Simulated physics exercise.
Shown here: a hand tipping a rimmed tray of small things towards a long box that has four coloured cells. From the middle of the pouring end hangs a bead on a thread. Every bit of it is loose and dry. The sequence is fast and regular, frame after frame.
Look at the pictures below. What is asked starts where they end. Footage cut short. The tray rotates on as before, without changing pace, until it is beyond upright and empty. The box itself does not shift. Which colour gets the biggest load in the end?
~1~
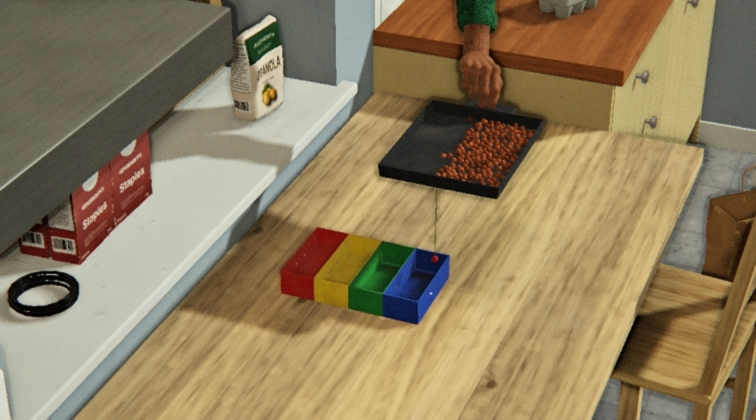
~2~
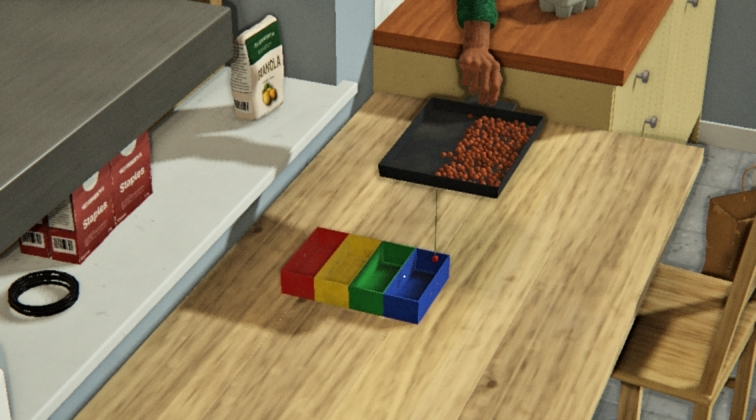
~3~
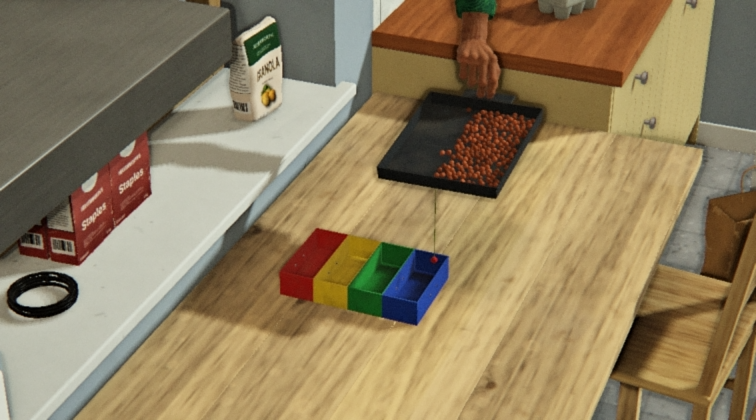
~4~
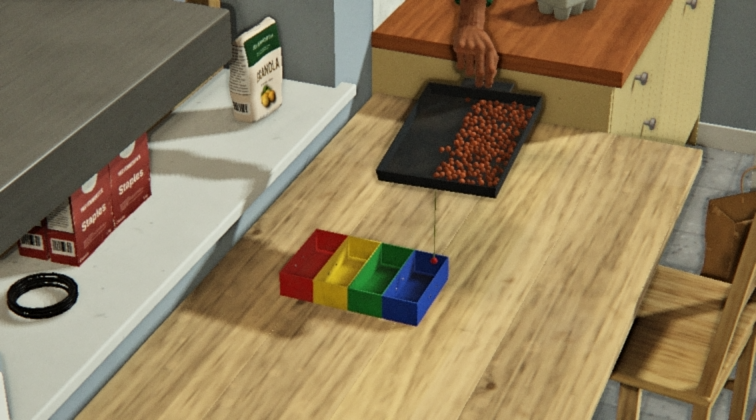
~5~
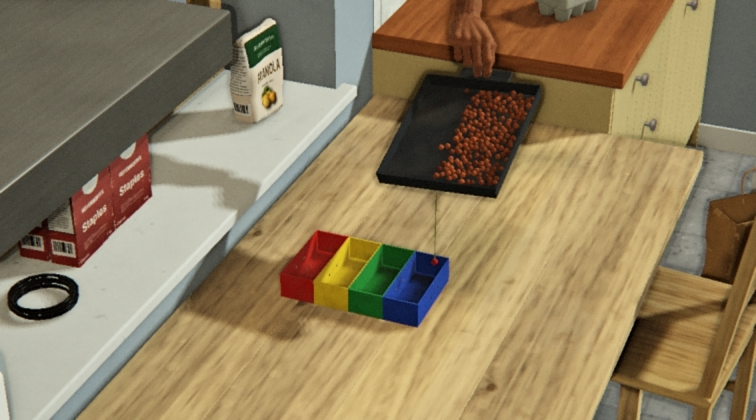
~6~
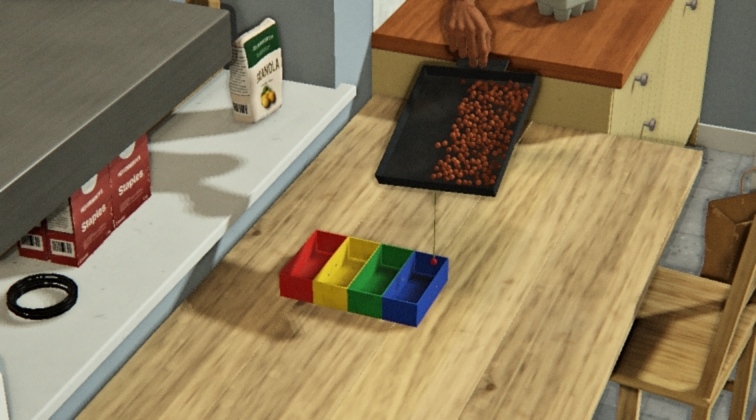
The green cell gets the biggest load.
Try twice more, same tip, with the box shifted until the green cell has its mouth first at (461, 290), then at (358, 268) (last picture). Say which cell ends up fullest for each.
For the first spot I'd say the red cell, and for the second spot the cell in blue.
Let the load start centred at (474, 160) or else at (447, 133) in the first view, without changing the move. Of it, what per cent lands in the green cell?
First case: Some 50 %; second case: Some 70 %.
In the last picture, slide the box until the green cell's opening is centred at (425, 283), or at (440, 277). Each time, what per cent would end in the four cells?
Estimates in order: 90 percent, 80 percent.
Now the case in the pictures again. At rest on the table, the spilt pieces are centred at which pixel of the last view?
I'd say near (423, 336), give or take.
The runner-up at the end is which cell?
That blue cell.
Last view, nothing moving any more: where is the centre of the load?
It settles centred around (387, 302).
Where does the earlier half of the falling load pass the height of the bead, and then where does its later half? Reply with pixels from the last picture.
The first part passes (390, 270); everything after passes (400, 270).
Shortly afterwards, tray tipped steeply; all but a few on the tray; only a few falling or outside the box.
Next, tray tipped past a quarter turn; near two thirds on the tray; a little in the green cell; a little in the yellow cell; only a few in the blue cell; only a few in the red cell; a little falling or outside the box.
Some moments later, tray tipped past a quarter turn; near a third in the green cell; near a quarter in the blue cell; a little in the yellow cell; only a few in the red cell; near a quarter falling or outside the box.
In the end, tray tipped past a quarter turn; near a third in the green cell; near a quarter in the blue cell; a little in the yellow cell; only a few in the red cell; near a quarter outside the box.
